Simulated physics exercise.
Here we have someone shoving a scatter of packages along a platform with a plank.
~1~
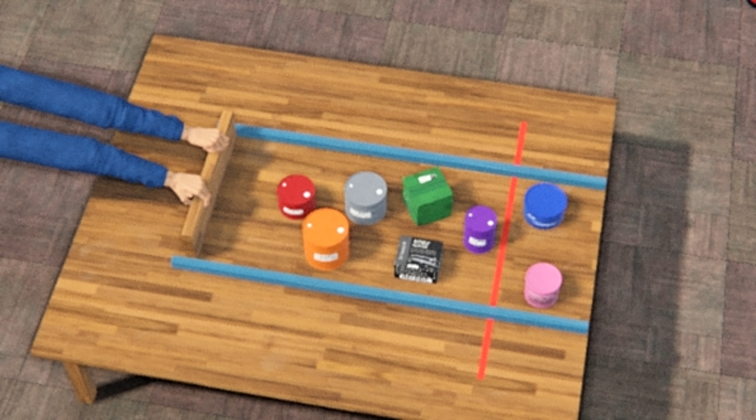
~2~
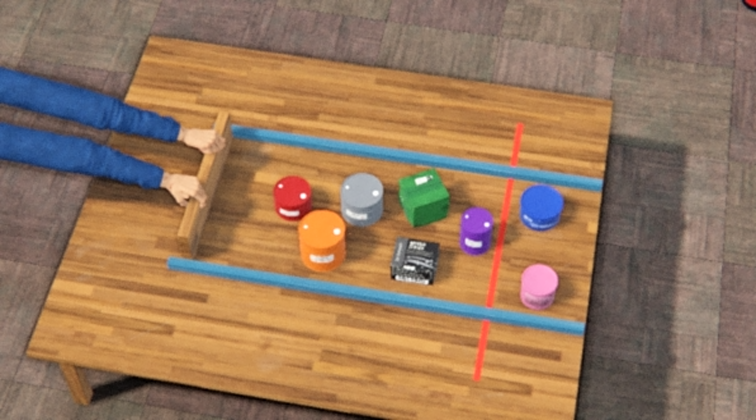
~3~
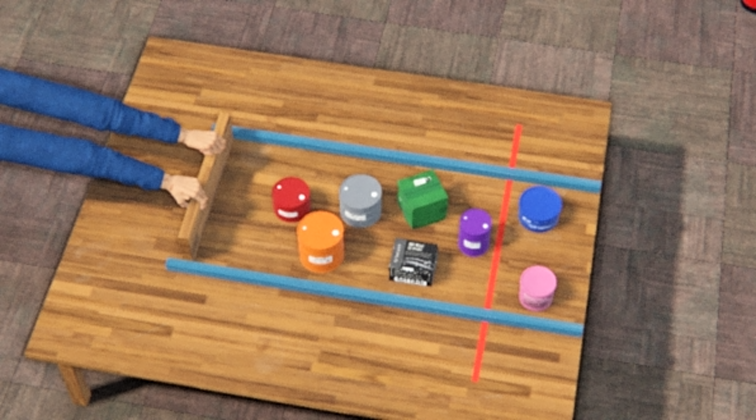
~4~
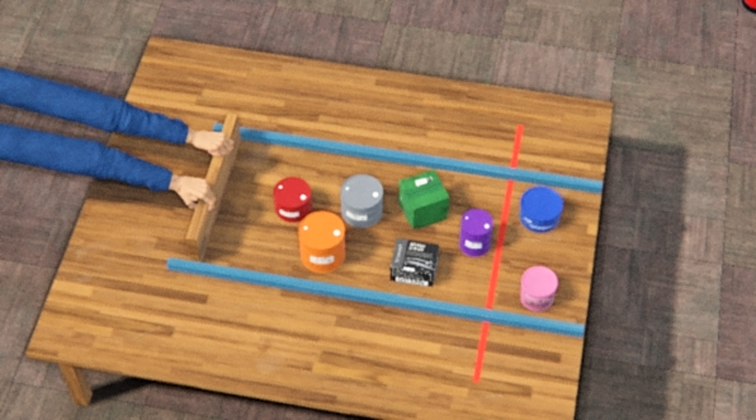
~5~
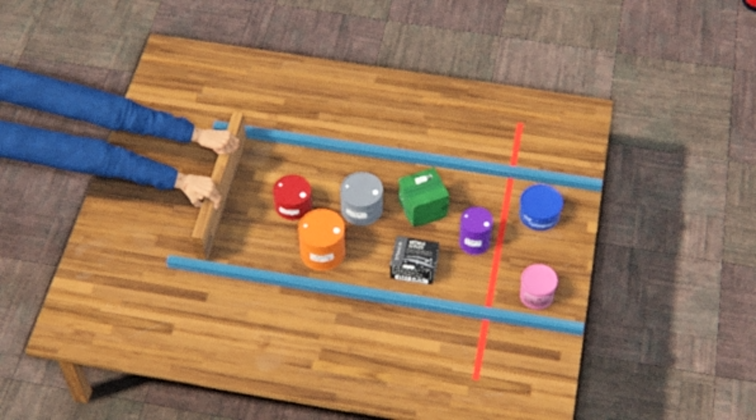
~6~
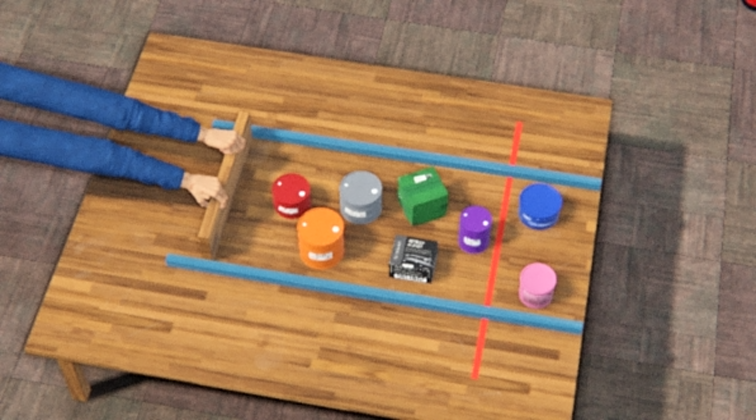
In this clip, two hands hold a wooden plank at the left of a tabletop scattered with colourful containers and a black box, then slide it slightly right between blue strips, while the objects stay essentially in place.
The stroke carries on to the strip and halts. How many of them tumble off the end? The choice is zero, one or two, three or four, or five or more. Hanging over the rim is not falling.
The number that fall off is one or two.
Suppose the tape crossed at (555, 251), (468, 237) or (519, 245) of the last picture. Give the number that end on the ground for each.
Down on the ground: 5, 0 and 2.
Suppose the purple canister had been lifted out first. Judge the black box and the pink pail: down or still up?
The black box remains up; the pink pail is lost.
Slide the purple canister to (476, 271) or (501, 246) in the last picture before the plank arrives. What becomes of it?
In that order, it comes down; does not fall.
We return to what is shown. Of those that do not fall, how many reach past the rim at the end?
Overhanging: 0.
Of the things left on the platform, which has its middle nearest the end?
That is the black box.
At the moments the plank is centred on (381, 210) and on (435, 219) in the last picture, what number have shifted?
At the one place 5, at the other 7.
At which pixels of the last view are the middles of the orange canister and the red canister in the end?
First (516, 271), then (519, 233).
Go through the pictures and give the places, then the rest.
Pink pail (542, 286); blue pail (545, 207); purple canister (480, 230); plank (210, 184); tape (504, 242), in the first picture.
Blue pail (541, 208); plank (207, 185), in the second picture.
Purple canister (475, 233); black box (414, 262), in the third picture.
Pink pail (538, 289); red canister (293, 200), in the fourth picture.
Blue pail (540, 208); orange canister (322, 240), in the fifth picture.
Pink pail (537, 286); blue pail (540, 207); purple canister (475, 230); plank (226, 186); tape (499, 242), in the sixth picture.
A little later, none off yet; pink pail at rest near (537, 286); blue pail at rest near (540, 207); purple canister at rest near (475, 230).
Next, none off yet; pink pail at rest near (537, 286); blue pail shifted a little near (545, 207); purple canister at rest near (476, 231).
When it is over, the number that fall off is one or two; down, blue pail and pink pail.
